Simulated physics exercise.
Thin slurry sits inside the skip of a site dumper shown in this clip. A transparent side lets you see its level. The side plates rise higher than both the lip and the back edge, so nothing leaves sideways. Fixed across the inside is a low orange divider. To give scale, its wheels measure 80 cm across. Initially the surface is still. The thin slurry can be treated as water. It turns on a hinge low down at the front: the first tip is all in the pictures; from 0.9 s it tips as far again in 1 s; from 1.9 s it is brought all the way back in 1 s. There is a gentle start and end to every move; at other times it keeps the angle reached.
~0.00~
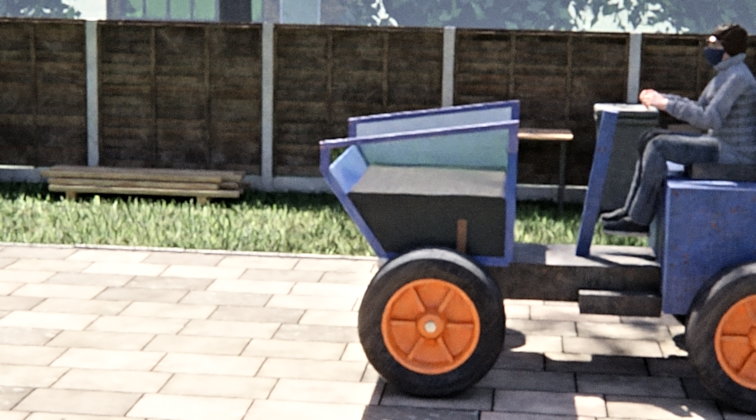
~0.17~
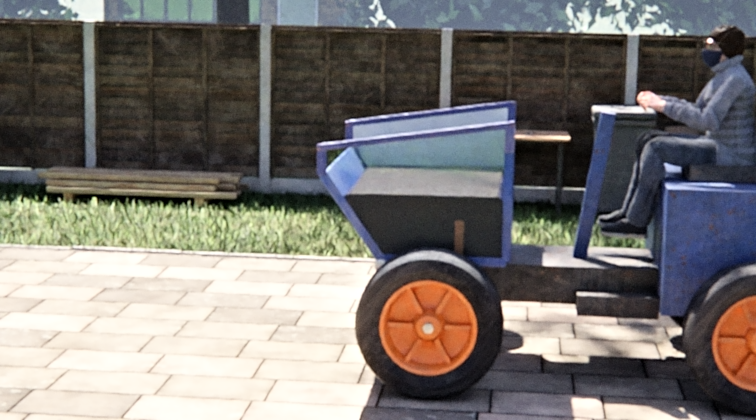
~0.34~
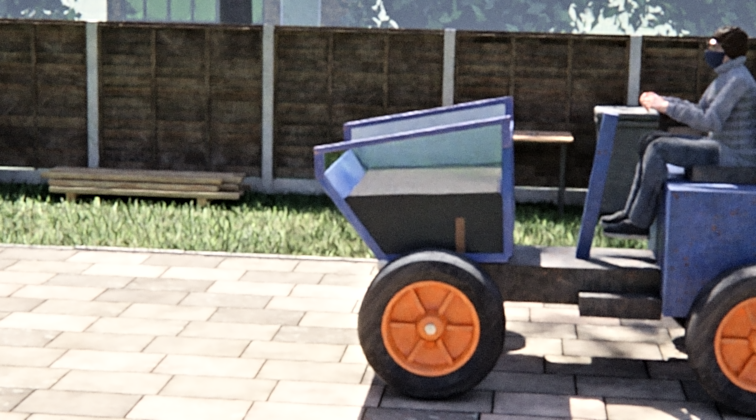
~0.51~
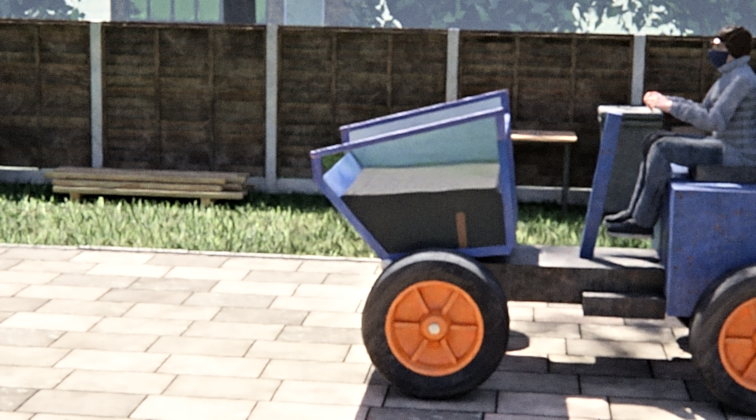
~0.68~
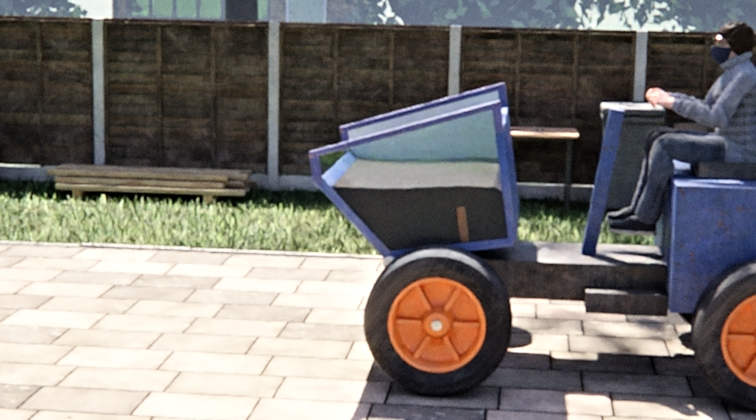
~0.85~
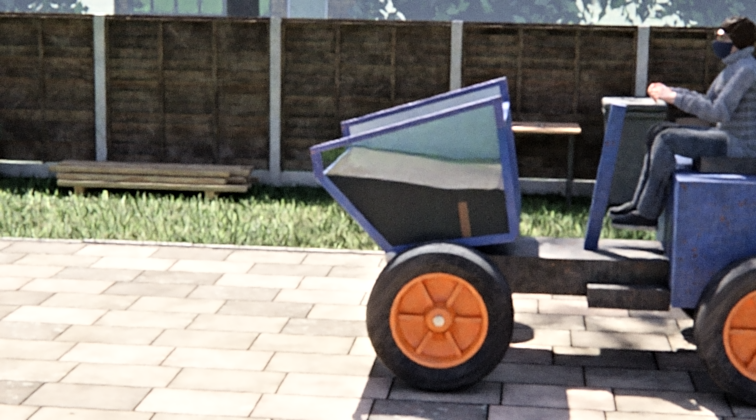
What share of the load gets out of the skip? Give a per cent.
About 10 per cent.
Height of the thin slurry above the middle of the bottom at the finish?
28 cm.
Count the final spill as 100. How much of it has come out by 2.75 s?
About 100 %.
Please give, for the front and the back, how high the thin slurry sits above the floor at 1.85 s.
At the front 34 cm, at the back 24 cm.
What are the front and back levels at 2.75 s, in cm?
Height at the front is 30 cm; height at the back is 24 cm.
After 1.85 s the skip is at 18° forwards, the surface stands 35 cm on the front, 23 cm on the back; the loss stands at 1 per cent, over the front.
After 2.75 s the surface stands 31 cm on the front, 23 cm on the back; the loss stands at 10 per cent, over the front.
After 3.70 s the surface stands 35 cm on the front, 25 cm on the back; the loss stands at 10 per cent, over the front.
After 5.78 s the loss stands at 10 per cent, over the front, 30 of 291 litres.
